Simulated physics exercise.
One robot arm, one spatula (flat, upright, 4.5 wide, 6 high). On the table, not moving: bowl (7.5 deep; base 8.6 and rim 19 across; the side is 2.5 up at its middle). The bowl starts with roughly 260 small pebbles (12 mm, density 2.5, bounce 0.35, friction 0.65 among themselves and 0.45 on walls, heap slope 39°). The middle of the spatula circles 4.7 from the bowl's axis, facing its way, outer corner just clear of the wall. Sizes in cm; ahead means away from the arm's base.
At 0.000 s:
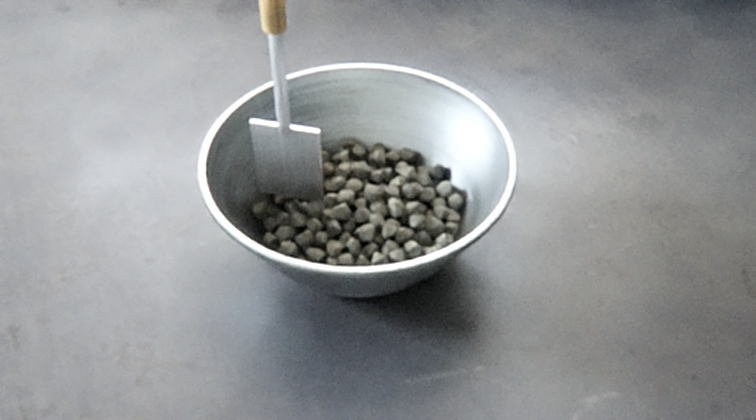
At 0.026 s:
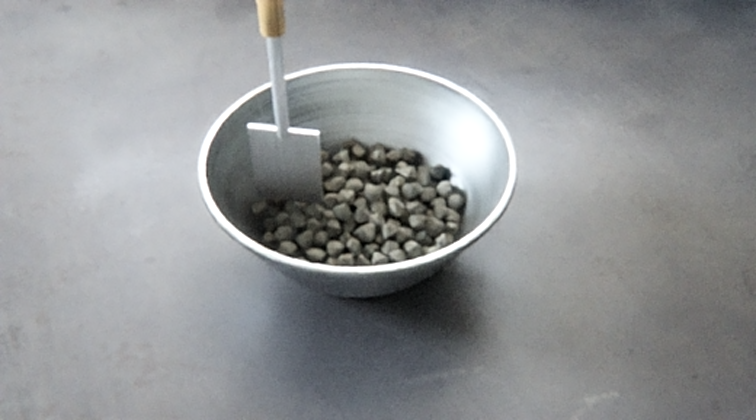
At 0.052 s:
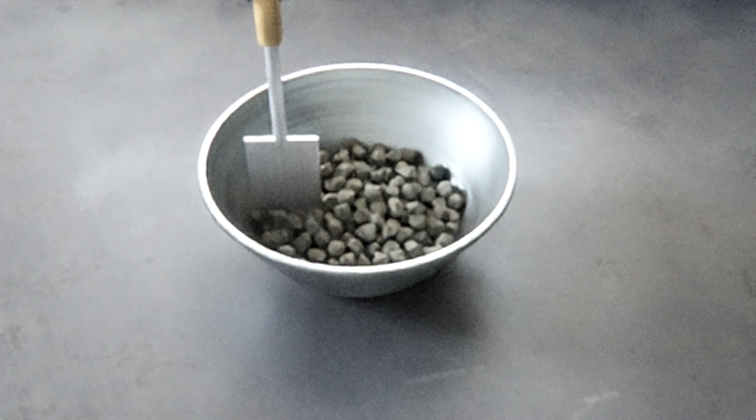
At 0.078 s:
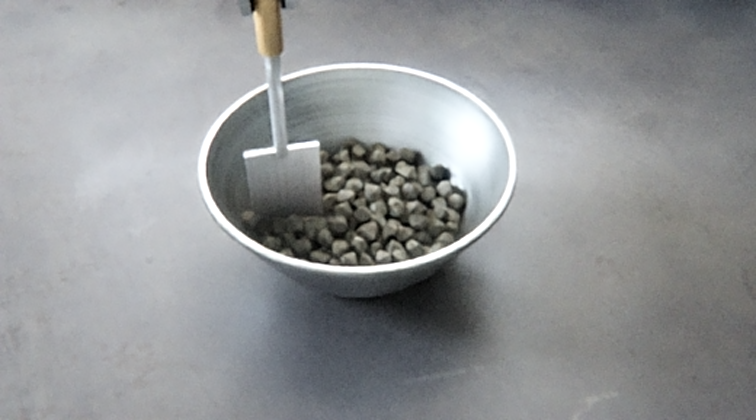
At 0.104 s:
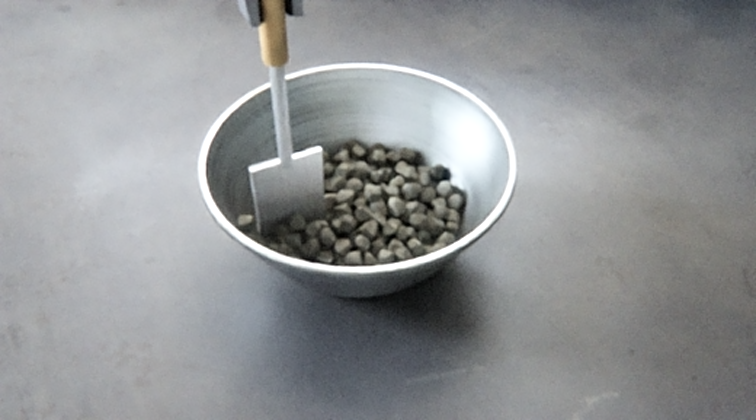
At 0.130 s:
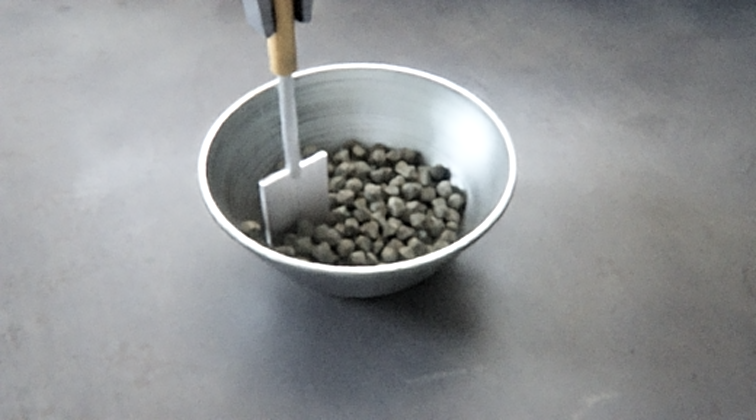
A plain, mottled grey tabletop is seen from above at an angle by a camera that stays still. A silvery metal bowl with a bright rim sits near the centre, holding a heap of small grey-brown pebbles, with a flat metal spatula on a wooden handle upright at its left. The spatula slides slightly towards the viewer along the bowl's left side, turning its blade, as a dark gripper comes into view above.
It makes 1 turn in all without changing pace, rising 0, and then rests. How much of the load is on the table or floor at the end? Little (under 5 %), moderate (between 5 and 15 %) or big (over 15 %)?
Answer: Little; under 5 % of the small pebbles finish on the table or floor.
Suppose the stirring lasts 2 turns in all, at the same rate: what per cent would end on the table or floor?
Then about 5 per cent.
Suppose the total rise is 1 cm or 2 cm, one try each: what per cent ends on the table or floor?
About 0 and 0 per cent.
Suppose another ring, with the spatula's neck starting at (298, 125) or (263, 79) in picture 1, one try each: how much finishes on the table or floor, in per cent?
Some 0 and 0 per cent.
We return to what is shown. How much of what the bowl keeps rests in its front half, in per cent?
About 70 per cent.
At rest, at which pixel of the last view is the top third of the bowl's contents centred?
Around (283, 216).
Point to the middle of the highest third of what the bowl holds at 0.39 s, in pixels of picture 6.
Around (431, 179).
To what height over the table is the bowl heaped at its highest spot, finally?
Some 7.5 cm.
After 0.39 s, 171° round, highest piece 8 above the table; 256 in the bowl.
After 0.64 s, 291° round, highest piece 8 above the table; 255 in the bowl, 1 in flight or on the tool.
After 0.97 s, 0° round, highest piece 7 above the table; 253 in the bowl, 3 on the table or floor.
After 1.67 s, 0° round, highest piece 7 above the table; 253 in the bowl, 3 on the table or floor.
At rest, 253 in the bowl, 3 on the table or floor. That is 1 % on the table or floor.
